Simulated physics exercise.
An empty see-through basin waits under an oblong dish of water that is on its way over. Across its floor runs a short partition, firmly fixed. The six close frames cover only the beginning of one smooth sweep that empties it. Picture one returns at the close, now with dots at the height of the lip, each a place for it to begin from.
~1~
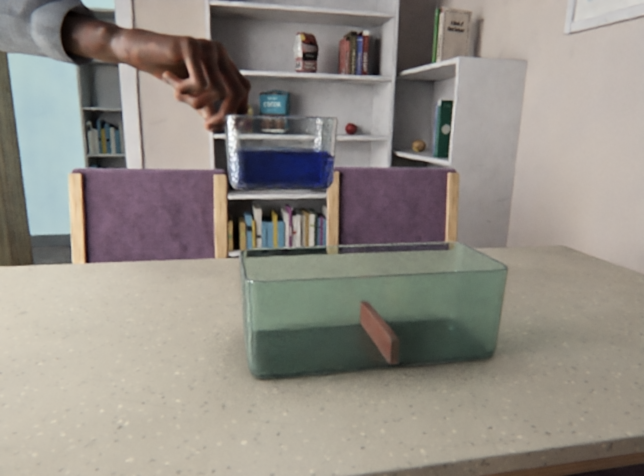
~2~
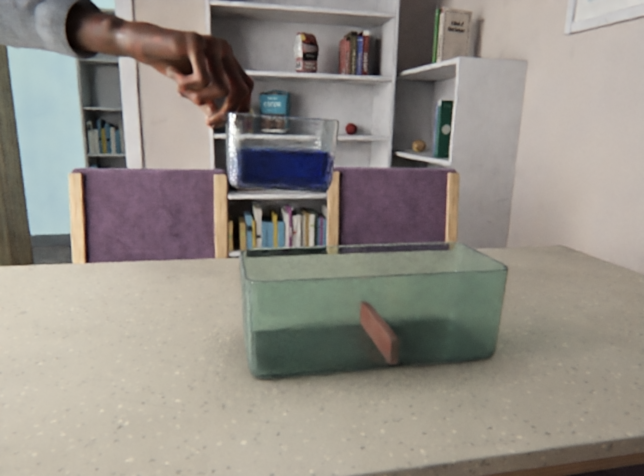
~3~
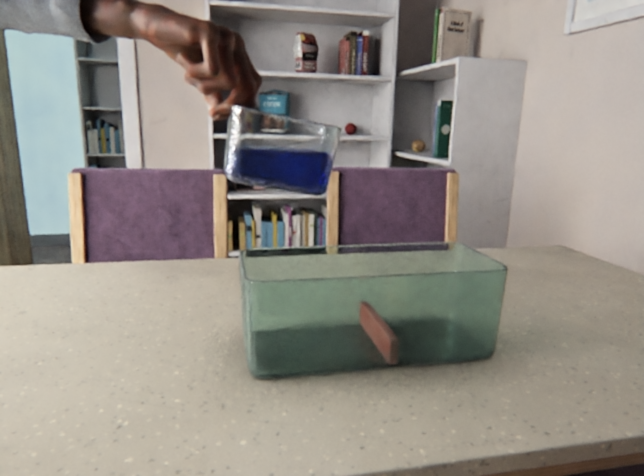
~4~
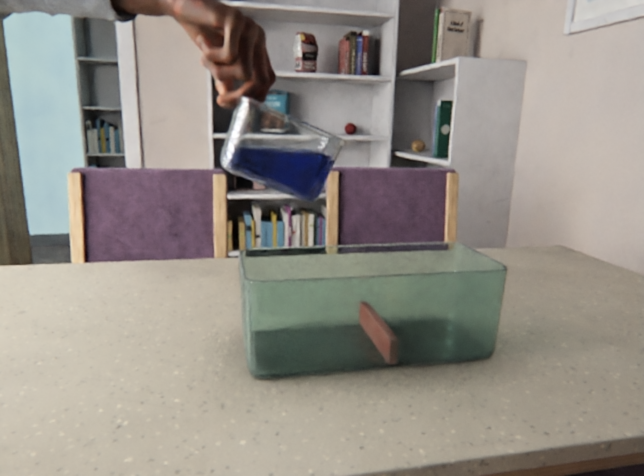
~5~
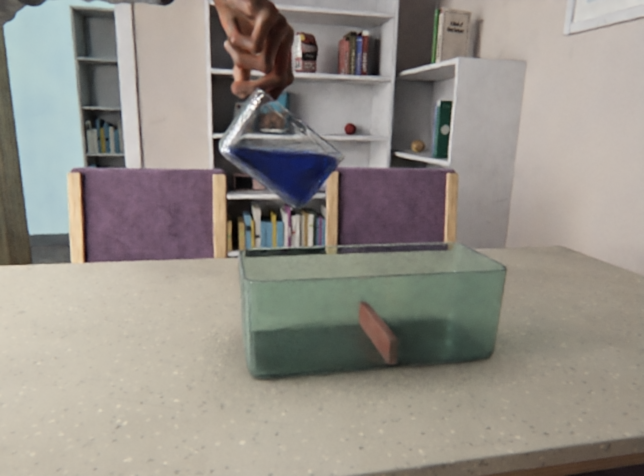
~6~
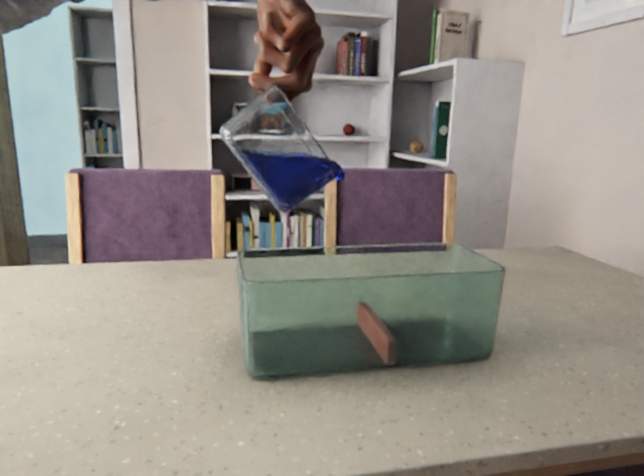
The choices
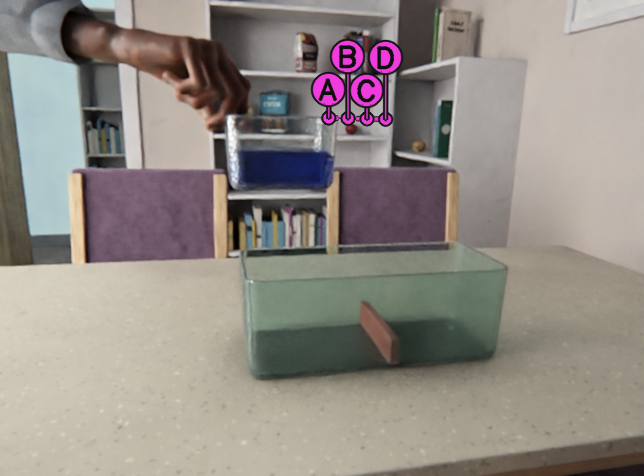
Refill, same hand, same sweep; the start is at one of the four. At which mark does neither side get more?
It is B.
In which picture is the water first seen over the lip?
In picture 6.
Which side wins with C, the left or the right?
More ends on the right.
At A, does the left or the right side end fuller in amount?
The left side.
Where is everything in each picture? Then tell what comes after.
Upright, lip at (328, 117); basin from (248, 376) to (492, 354); top of the wall at (378, 318); nothing has left yet, in the first frame.
Tipped about 3°, lip at (330, 120); nothing has left yet, in the second frame.
Tipped about 10°, lip at (333, 127); nothing has left yet, in the third frame.
Tipped about 22°, lip at (336, 138); nothing has left yet, in the fourth frame.
Tipped about 36°, lip at (336, 154); nothing has left yet, in the fifth frame.
Tipped about 53°, lip at (331, 171); water is over the lip, down to (334, 176), in the sixth frame.
In magenta, A at (328, 117); B at (348, 118); C at (366, 118); D at (385, 119).
If A is chosen, about 86 % ends left of the wall and 14 % right of it.
If B is chosen, about 48 % ends left of the wall and 51 % right of it.
If C is chosen, about 25 % ends left of the wall and 74 % right of it.
If D is chosen, about 5 % ends left of the wall and 94 % right of it.
